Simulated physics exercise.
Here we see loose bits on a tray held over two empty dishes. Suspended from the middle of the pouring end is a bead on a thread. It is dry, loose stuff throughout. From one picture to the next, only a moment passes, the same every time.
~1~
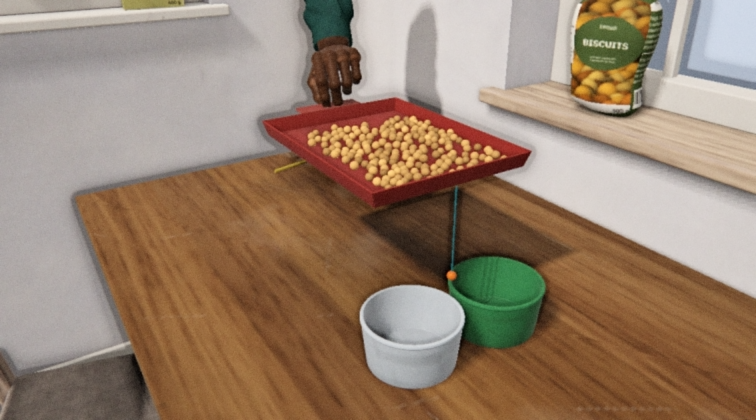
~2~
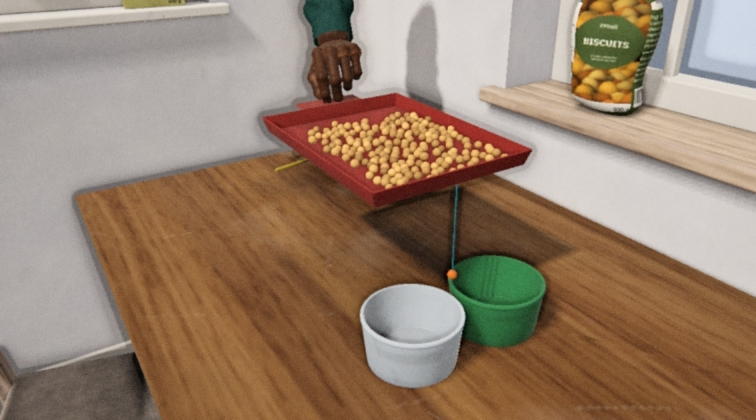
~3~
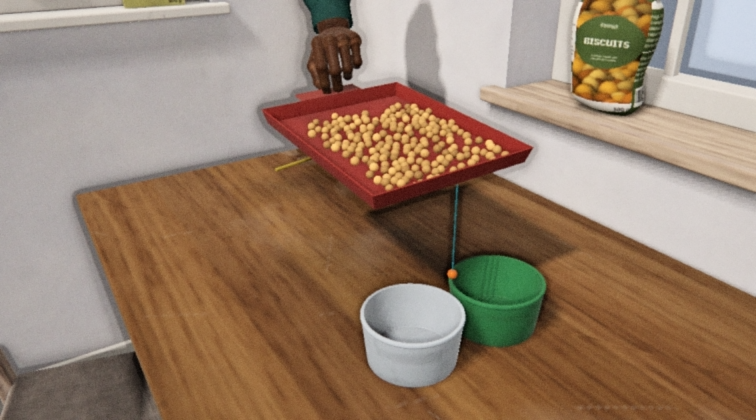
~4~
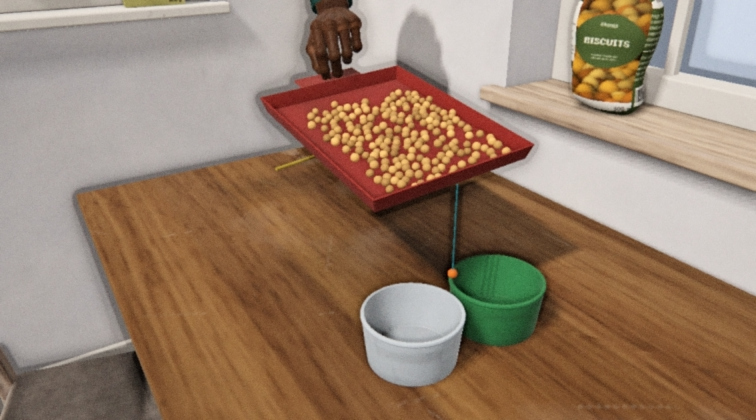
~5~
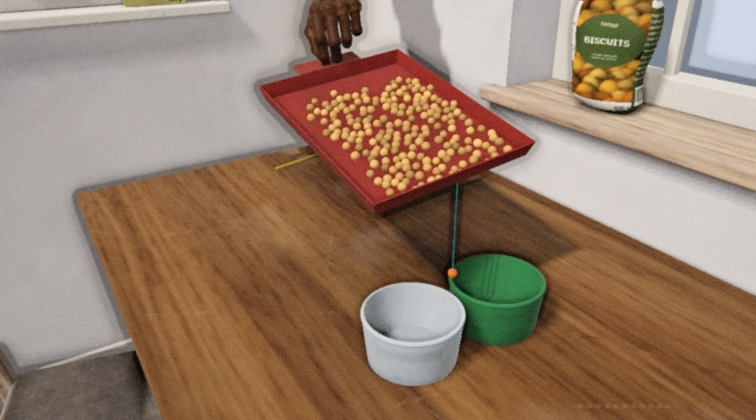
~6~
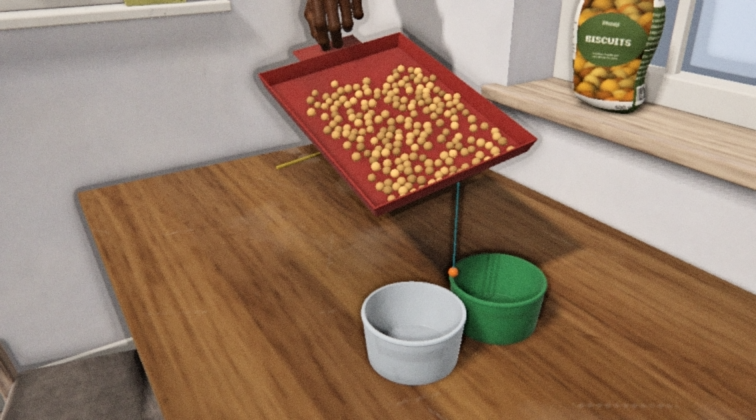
A hand raised the back of a red tray above a white bowl and a green one, gradually tilting it toward its front left corner while the round tan balls on it began to shift.
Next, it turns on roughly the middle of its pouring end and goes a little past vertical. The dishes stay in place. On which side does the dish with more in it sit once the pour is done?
On the left side.
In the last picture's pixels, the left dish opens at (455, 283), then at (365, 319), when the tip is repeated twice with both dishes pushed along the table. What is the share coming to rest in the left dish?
Close to 0 in a hundred first, close to 80 in a hundred second.
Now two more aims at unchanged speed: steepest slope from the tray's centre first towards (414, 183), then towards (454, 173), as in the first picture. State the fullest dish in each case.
For the first heading it's the dish at left, and for the second it's the dish at right.
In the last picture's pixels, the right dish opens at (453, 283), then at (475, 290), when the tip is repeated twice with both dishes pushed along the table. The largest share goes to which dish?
First place: The leftmost dish. Second place: The leftmost dish.
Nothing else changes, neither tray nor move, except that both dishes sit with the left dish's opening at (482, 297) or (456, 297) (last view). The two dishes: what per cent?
First case: Some 0 %; second case: Some 10 %.
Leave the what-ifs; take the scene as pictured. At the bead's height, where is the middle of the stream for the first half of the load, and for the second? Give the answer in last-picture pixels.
Earlier portion about (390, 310); later portion about (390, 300).
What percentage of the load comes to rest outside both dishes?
It works out to close to 20 per cent.
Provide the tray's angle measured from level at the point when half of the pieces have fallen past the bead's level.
Around 85 degrees of turn.
Just after the last frame, tray tipped steeply; roughly two thirds on the tray; about a tenth in the left dish; about a tenth outside both; roughly a quarter in the air.
A moment on, tray tipped past a quarter turn; just a few on the tray; the larger part in the left dish; roughly a quarter outside both; about a tenth in the air.
Further on, tray tipped past a quarter turn; the larger part in the left dish; roughly a quarter outside both.
When it is over, tray tipped past a quarter turn; the larger part in the left dish; not one in the right dish; roughly a quarter outside both.
